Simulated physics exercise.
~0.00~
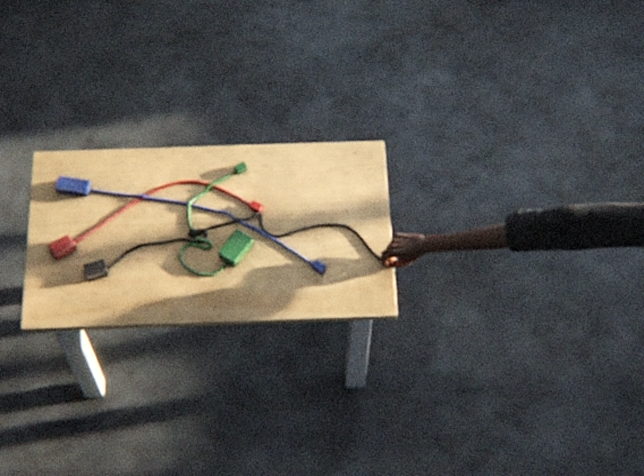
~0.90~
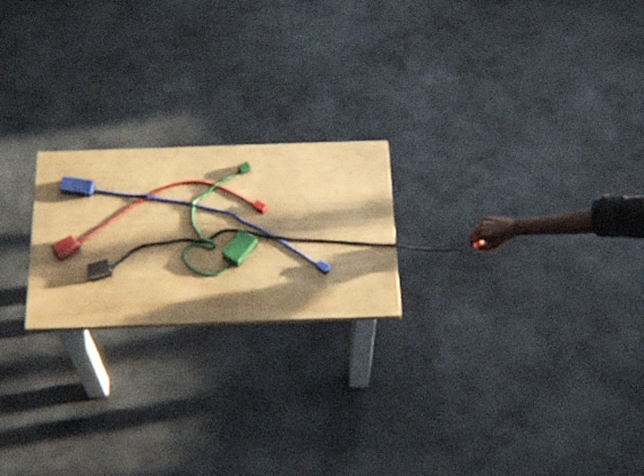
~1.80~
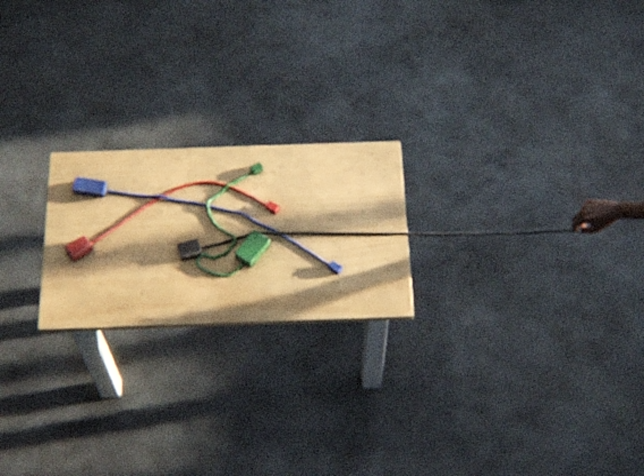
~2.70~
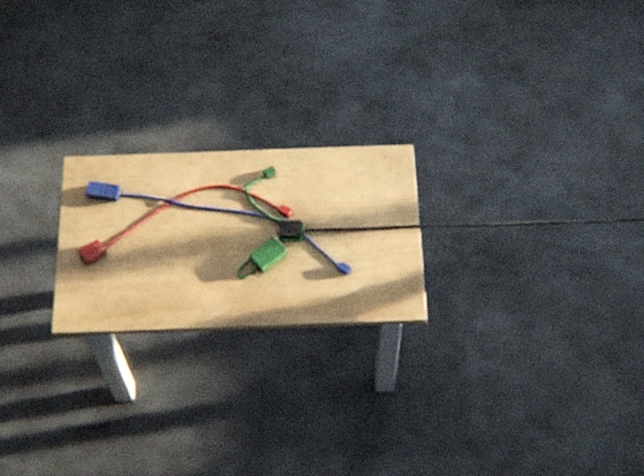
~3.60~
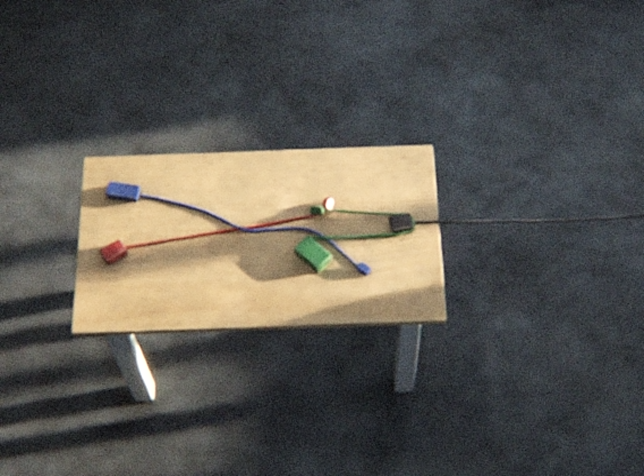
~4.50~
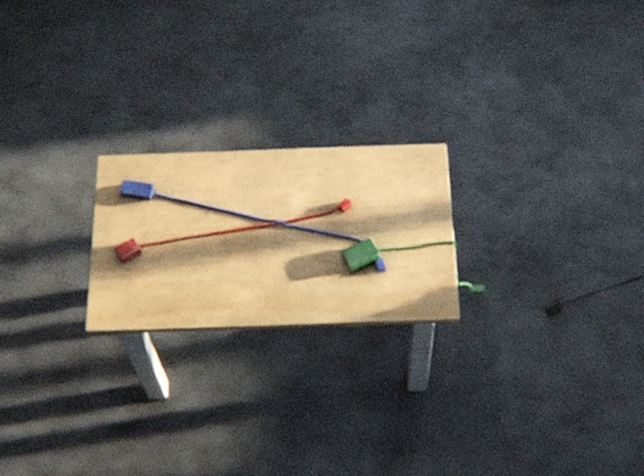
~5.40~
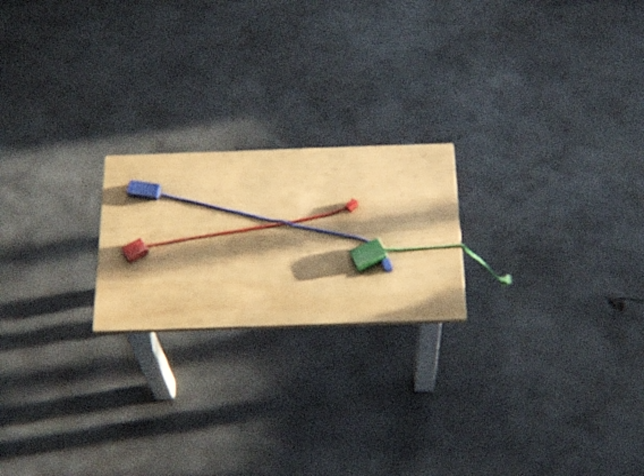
A black cable is gripped by a hand reaching in from the right of a pale wooden table, seen from above on a dark grey floor. It lies tangled with blue, red and green cables, the blue and red chargers at the left, the green one near the middle. The hand pulls the black cable rightward until it leaves view, dragging the black charger across the top. The green cable is drawn along, its charger sliding right, while the red cable straightens. The black charger drops off the right edge and trails away, leaving the green plug hanging over that edge and the green charger still on top.
